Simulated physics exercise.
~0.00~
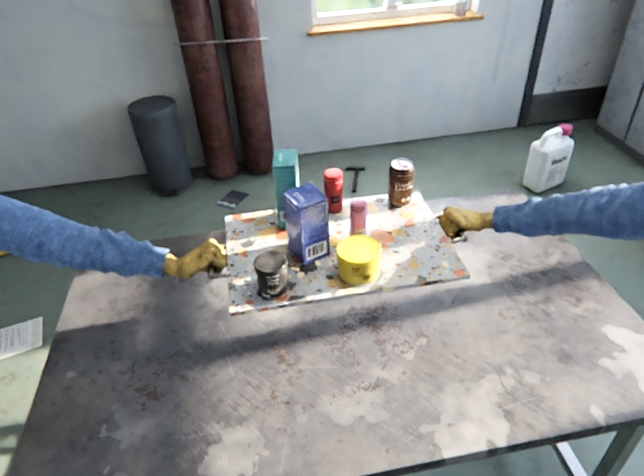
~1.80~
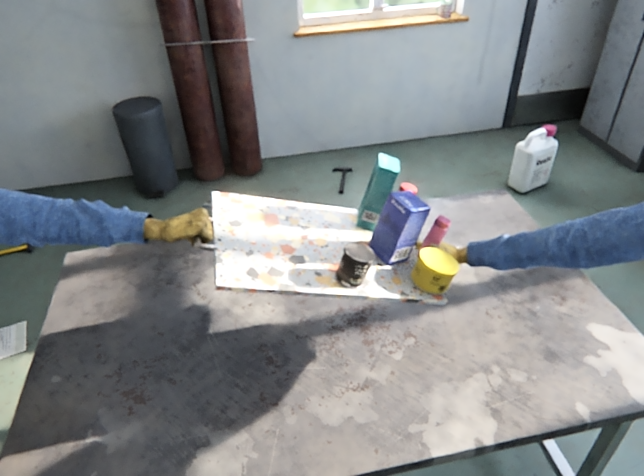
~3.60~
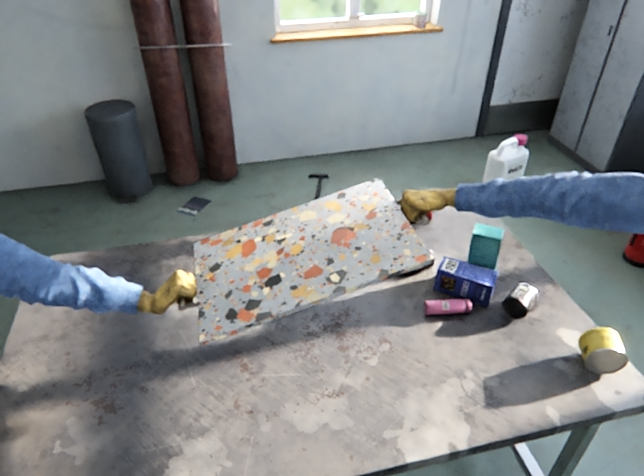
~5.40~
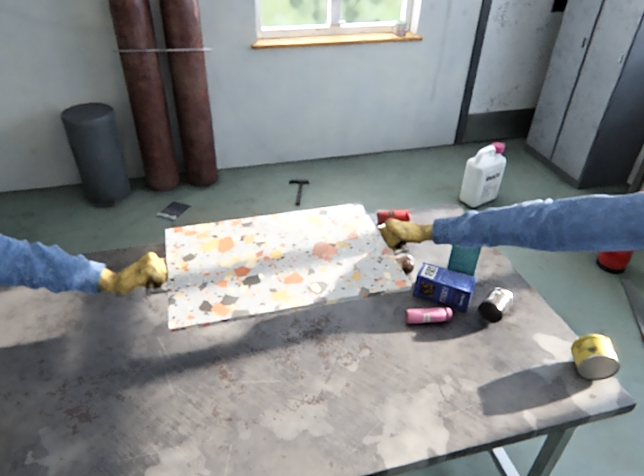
A speckled tray held in two gloved hands tipped down to the right, and its cartons, cans, shakers and yellow tub slid that way and went off, before the bare tray tilted left and came back nearly level, with things scattered on the right.
